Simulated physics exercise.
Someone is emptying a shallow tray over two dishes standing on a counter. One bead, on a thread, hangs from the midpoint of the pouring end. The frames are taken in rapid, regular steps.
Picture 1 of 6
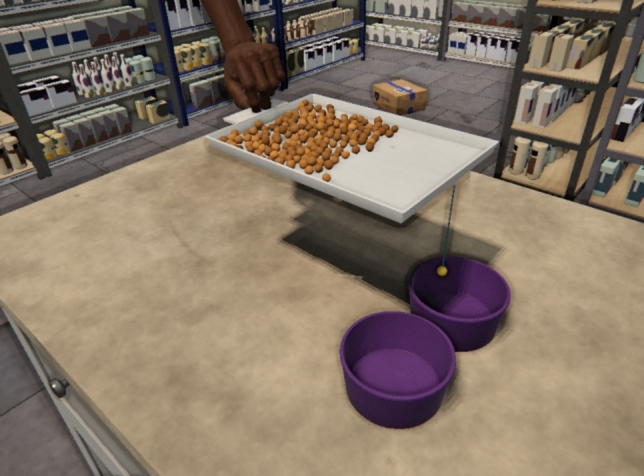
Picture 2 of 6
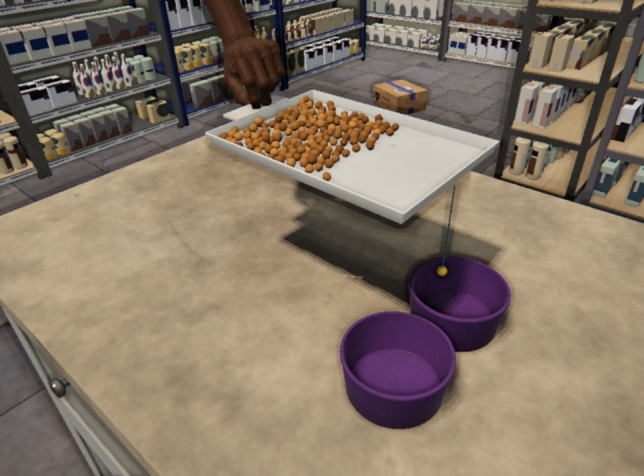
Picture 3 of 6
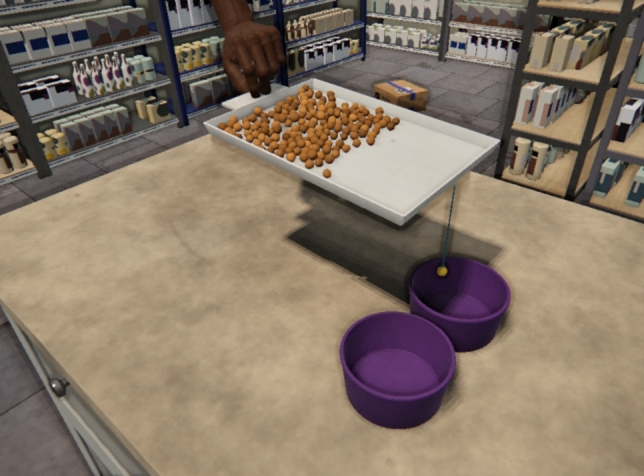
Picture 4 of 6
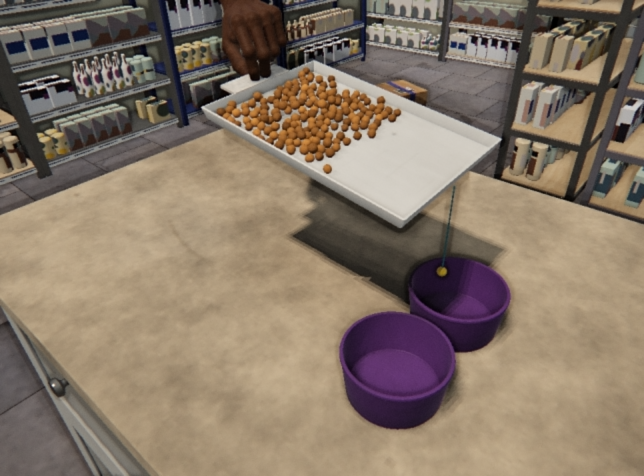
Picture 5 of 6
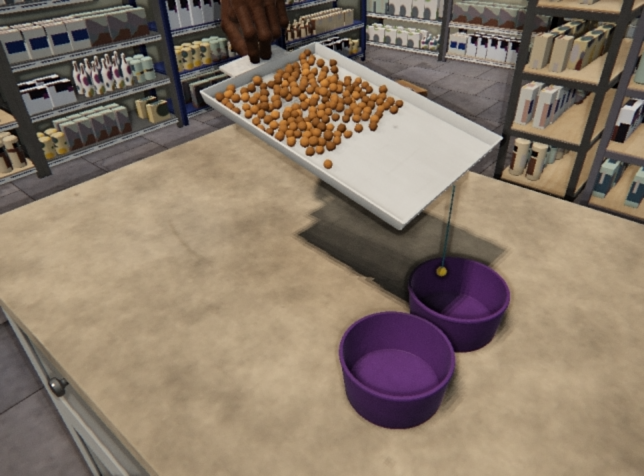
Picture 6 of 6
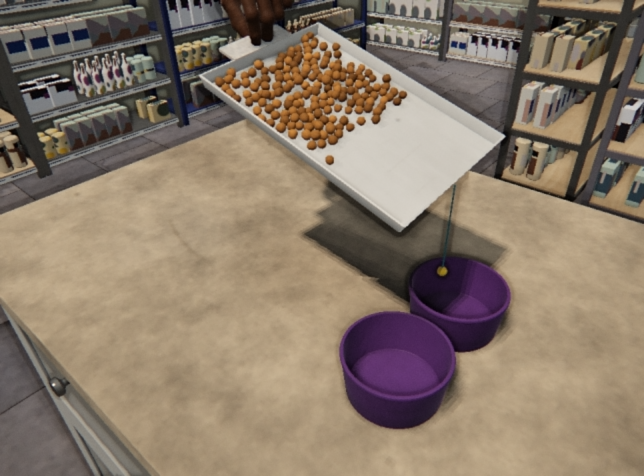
The footage shows a dark-skinned hand gradually raising the back end of a shallow white tray of roasted chickpeas above two purple dishes on a counter, tilting it toward the near corner while the chickpeas stay bunched near the hand.
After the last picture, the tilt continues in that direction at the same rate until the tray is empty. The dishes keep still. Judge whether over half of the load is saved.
The bulk is caught.
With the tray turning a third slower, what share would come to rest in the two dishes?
That works out at some 70 per cent.
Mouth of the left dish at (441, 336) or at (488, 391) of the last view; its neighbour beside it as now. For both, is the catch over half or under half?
Taking the places in turn, it's past half and then shy of half.
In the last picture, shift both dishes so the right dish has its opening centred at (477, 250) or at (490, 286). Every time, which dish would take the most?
Taking the places in turn, it's the left side and then the left side.
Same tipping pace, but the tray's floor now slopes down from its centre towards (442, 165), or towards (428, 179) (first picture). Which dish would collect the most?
Well, the one to the right comes out on top first, then the one to the right.
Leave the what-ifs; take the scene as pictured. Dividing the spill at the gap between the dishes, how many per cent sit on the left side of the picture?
I'd put it at around 10 per cent.
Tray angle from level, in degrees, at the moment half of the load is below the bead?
Close to 120° of tilt at that moment.
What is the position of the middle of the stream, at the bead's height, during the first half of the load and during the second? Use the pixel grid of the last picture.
For the early half I get (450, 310), and for the late half (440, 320).
Shortly afterwards, tray tipped steeply; the bulk on the tray; a little in the air.
Next, tray tipped past a quarter turn; near two thirds on the tray; a little in the left dish; a little in the right dish; a little outside both; only a few in the air.
Some moments later, tray tipped past a quarter turn; near half in the left dish; near a quarter in the right dish; near a third outside both.
In the end, tray tipped past a quarter turn; near half in the left dish; near a quarter in the right dish; near a third outside both.
